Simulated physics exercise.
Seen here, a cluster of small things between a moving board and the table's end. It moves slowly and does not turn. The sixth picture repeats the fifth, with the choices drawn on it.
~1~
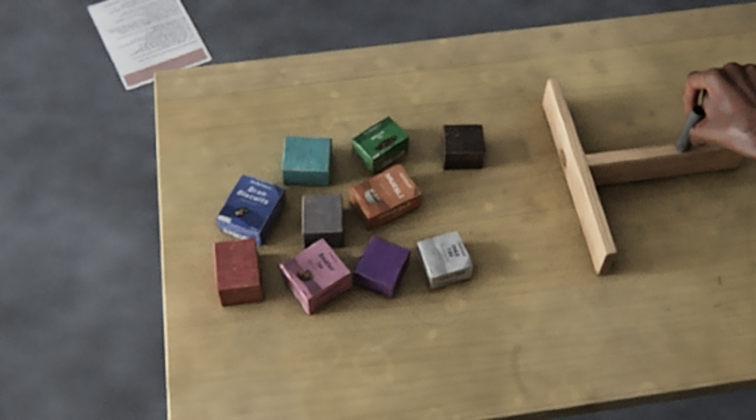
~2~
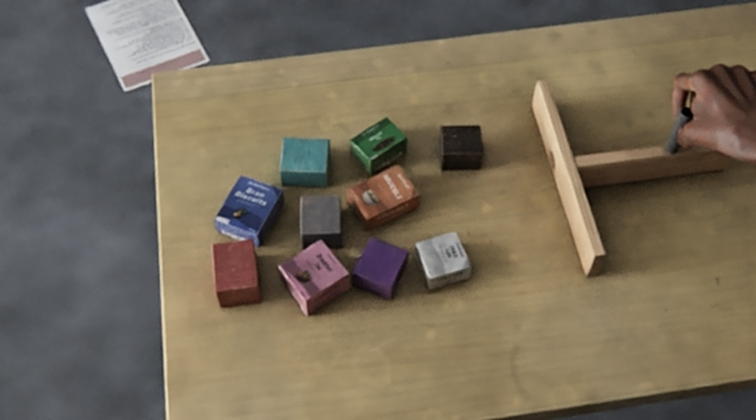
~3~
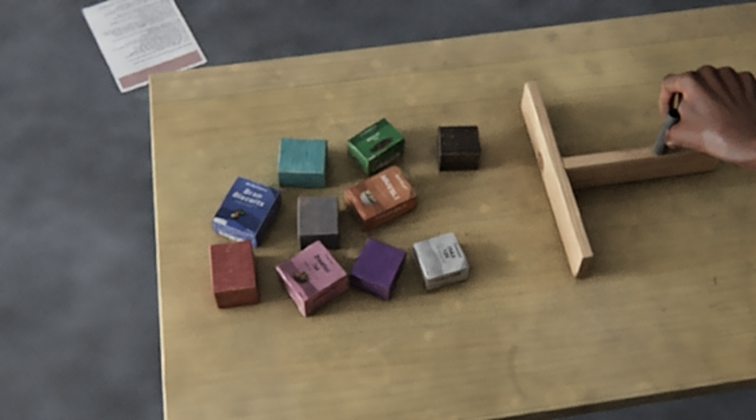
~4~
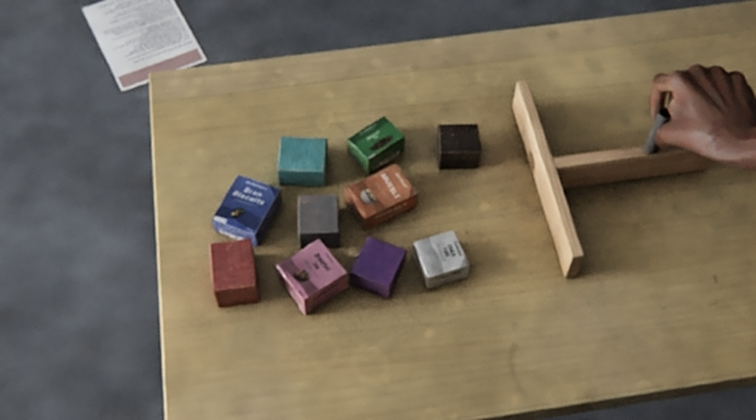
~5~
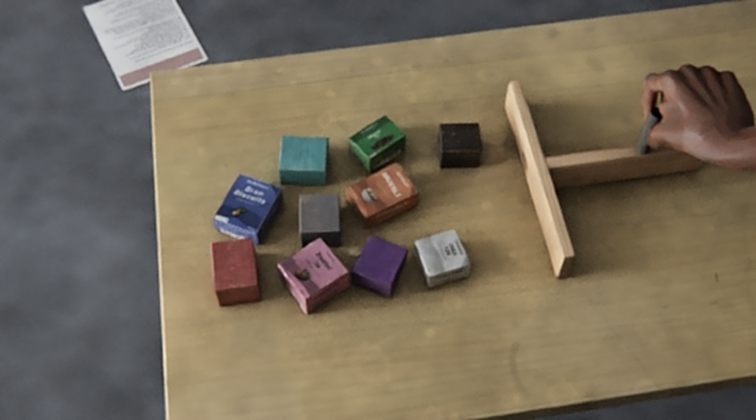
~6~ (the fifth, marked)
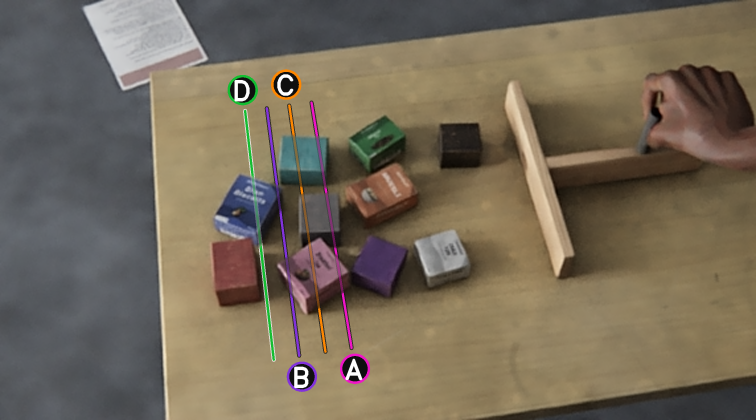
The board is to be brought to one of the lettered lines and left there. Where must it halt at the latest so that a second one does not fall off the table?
As far as mark B.
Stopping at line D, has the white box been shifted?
Yes.
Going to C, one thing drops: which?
The red block goes over.
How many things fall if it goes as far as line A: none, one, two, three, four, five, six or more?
In all, none.
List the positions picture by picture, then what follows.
In the first frame, grey block (323, 221); turquoise block (307, 161); black block (463, 147).
In the second frame, board (570, 162); white box (442, 261).
In the third frame, board (558, 164); red block (234, 274).
In the fourth frame, board (549, 163); purple block (378, 267).
In the fifth frame, board (541, 163); pink packet (314, 275); grey block (320, 221); turquoise block (304, 161).
On the copy, A at (330, 215); B at (282, 222); C at (306, 219); D at (258, 225).
On B. First, board (450, 175); green packet (360, 145); white box (435, 259).
Then, board (357, 188); red block (201, 276); pink packet (249, 285).
Finally, board (284, 198); red block over the edge; pink packet (172, 297); one fallen.
By contrast, A is within the limit but short; C is within the limit but short; D drops two.
